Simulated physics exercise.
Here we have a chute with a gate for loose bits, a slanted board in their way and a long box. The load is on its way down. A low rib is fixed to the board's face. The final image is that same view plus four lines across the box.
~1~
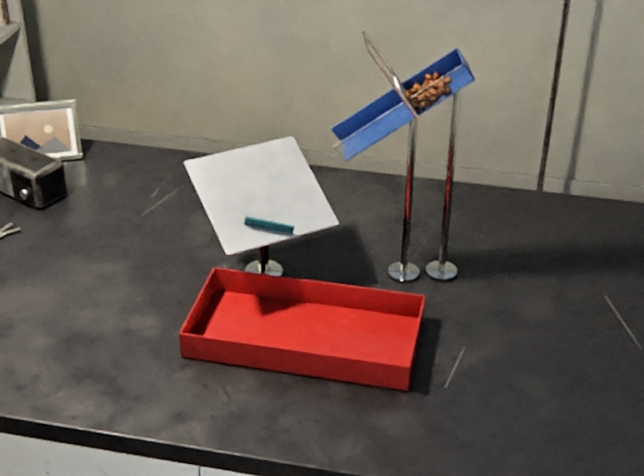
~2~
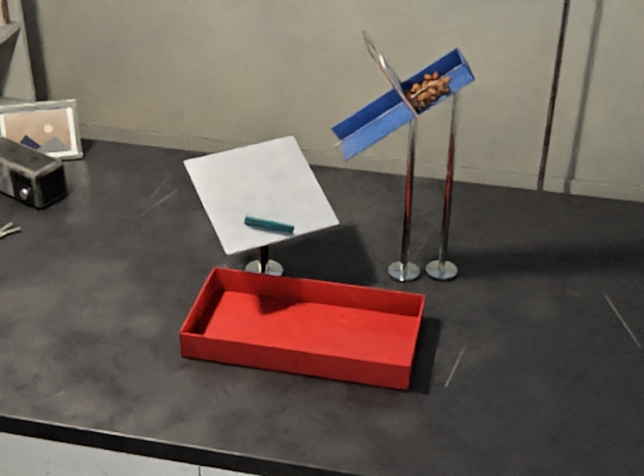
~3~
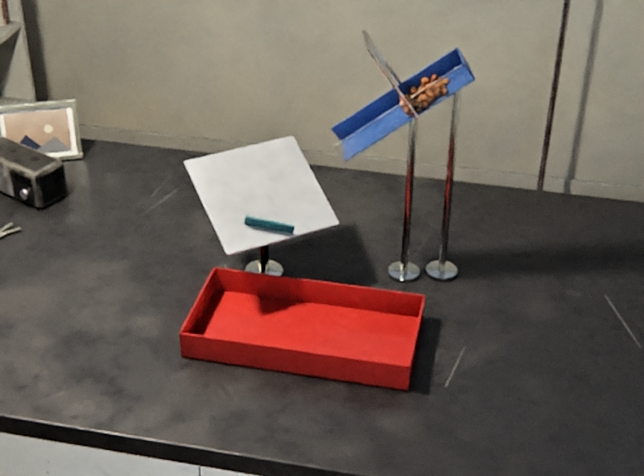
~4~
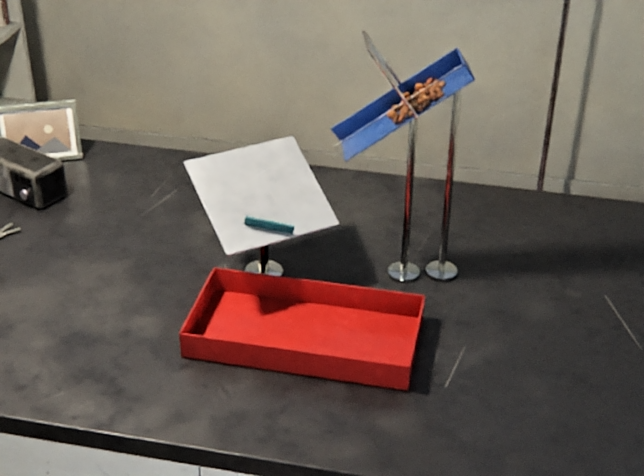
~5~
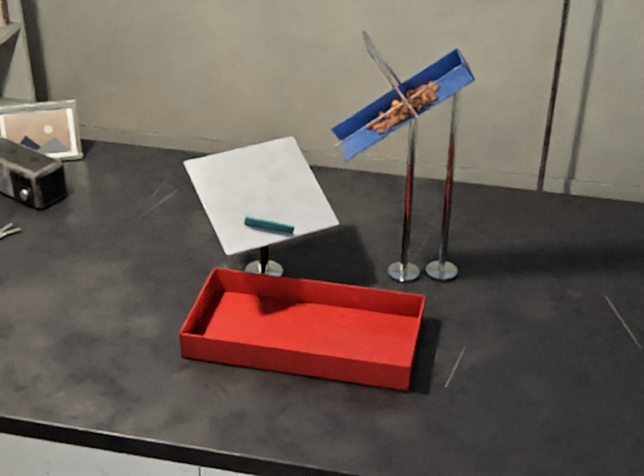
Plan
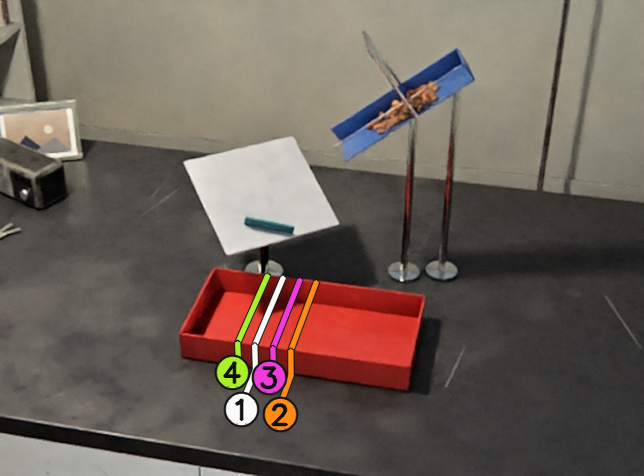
A long, open red box sits on a dark, scuffed tabletop against a grey wall, seen from slightly above by a still camera. Behind it stand a tilted white board with a small teal strip on it and, to the right, a sloping blue chute on metal posts, holding brown bits by an upright gate. The bits slide gradually down the chute toward the left, spreading out.
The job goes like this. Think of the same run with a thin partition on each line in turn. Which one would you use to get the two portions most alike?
The answer is line 2.
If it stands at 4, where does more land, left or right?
Right.
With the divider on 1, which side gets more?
Right.
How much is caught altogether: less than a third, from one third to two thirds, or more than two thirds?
From one third to two thirds.
On the marked copy, line 1 crosses the front rim at (254, 344); line 2 crosses the front rim at (291, 349); line 3 crosses the front rim at (273, 347); line 4 crosses the front rim at (237, 342).
For line 1, of what is caught, none on the left of the divider, all on the right.
For line 2, of what is caught, about half on the left of the divider, about half on the right.
For line 3, of what is caught, none on the left of the divider, all on the right.
For line 4, of what is caught, none on the left of the divider, all on the right.
